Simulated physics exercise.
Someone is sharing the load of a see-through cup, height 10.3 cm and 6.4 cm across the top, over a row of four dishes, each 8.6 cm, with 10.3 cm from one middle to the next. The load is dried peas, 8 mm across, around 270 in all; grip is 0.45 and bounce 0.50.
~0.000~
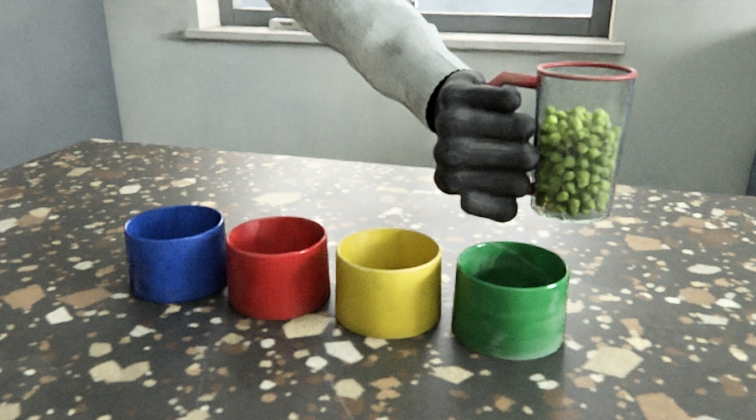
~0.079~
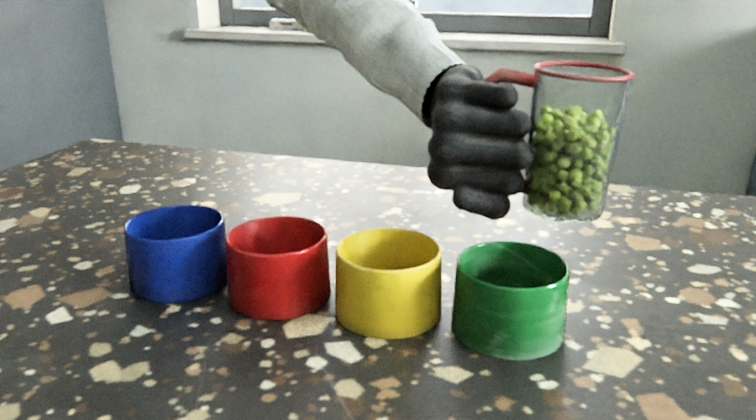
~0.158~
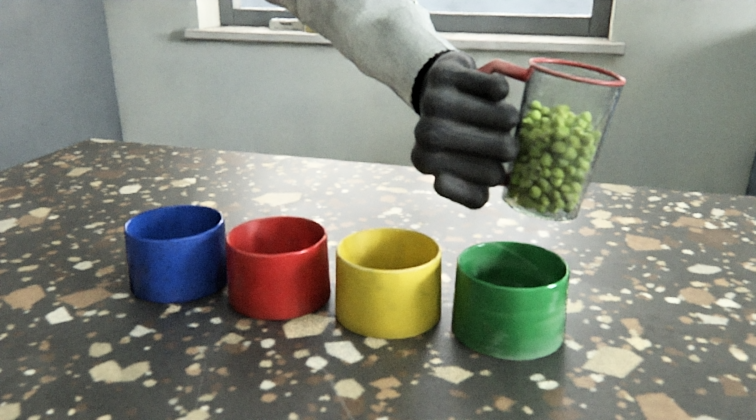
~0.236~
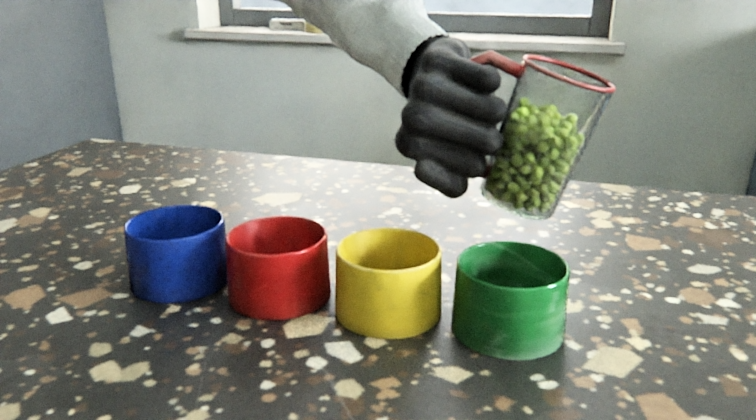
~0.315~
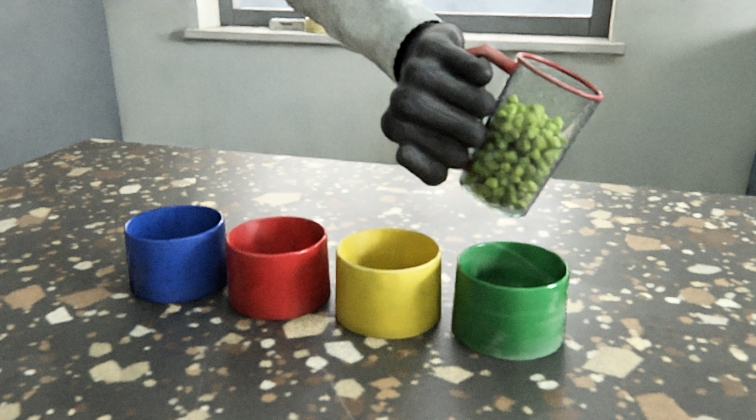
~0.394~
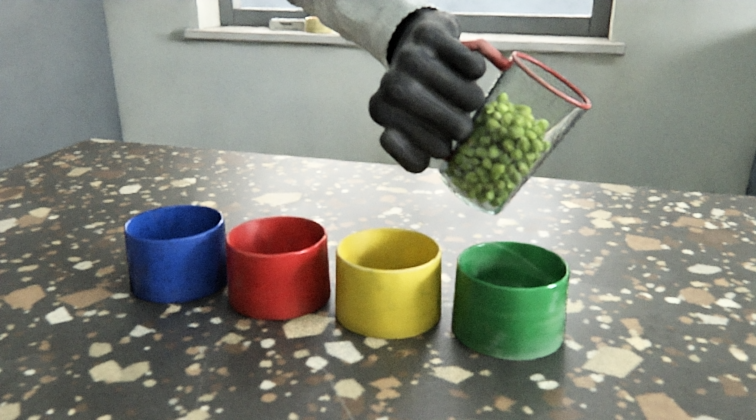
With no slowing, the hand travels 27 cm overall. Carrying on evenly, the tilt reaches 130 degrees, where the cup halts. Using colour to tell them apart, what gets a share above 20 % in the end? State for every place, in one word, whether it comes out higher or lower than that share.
Red: Lower, blue: Lower, green: Lower, yellow: Higher, counter: Lower.
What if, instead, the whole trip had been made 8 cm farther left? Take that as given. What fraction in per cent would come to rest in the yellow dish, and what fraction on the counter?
In that case the yellow dish gets 0 and the counter 10.
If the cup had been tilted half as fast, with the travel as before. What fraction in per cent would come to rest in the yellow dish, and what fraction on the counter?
The yellow dish would get 20 and the counter 50.
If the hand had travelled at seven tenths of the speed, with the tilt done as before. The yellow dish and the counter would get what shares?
Shares: Yellow 20, counter 40.
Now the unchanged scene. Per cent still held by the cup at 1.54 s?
Somewhere near 15 per cent of the load.
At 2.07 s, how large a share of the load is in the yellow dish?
Around 100 in a hundred by then.
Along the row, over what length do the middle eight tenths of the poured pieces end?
About 5 cm.
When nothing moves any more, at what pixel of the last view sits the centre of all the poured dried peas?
(387, 287) or so.
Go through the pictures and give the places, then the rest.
The first frame shows cup at (578, 142), tilt 0 degrees, lip at (635, 73), moved 0.0 cm; middle of the pieces at (578, 166); green dish at (512, 264); yellow dish at (389, 249); red dish at (277, 235); blue dish at (175, 222).
The second frame shows cup at (572, 142), tilt 2 degrees, lip at (632, 75), moved 0.4 cm; middle of the pieces at (572, 166).
The third frame shows cup at (557, 141), tilt 9 degrees, lip at (624, 81), moved 1.4 cm; middle of the pieces at (554, 164).
The fourth frame shows cup at (541, 140), tilt 16 degrees, lip at (613, 88), moved 2.6 cm; middle of the pieces at (535, 162).
The fifth frame shows cup at (525, 138), tilt 24 degrees, lip at (602, 97), moved 3.8 cm; middle of the pieces at (516, 160).
The sixth frame shows cup at (509, 137), tilt 31 degrees, lip at (589, 105), moved 4.9 cm; middle of the pieces at (497, 158); green dish at (512, 264); yellow dish at (389, 249); red dish at (277, 235); blue dish at (175, 222). The cup turns about 95 degrees a second and travels 15 cm a second.
Then, at 1.08 s, tilt 95 degrees; cup holds 100 %.
After 1.54 s, tilt 130 degrees; cup holds 15 %, yellow 80 %.
After 2.07 s, tilt 130 degrees; cup holds 0 %, yellow 100 %.
In the end, at 2.4 s, red 0 %, blue 0 %, green 0 %, yellow 100 %, counter 0 %.
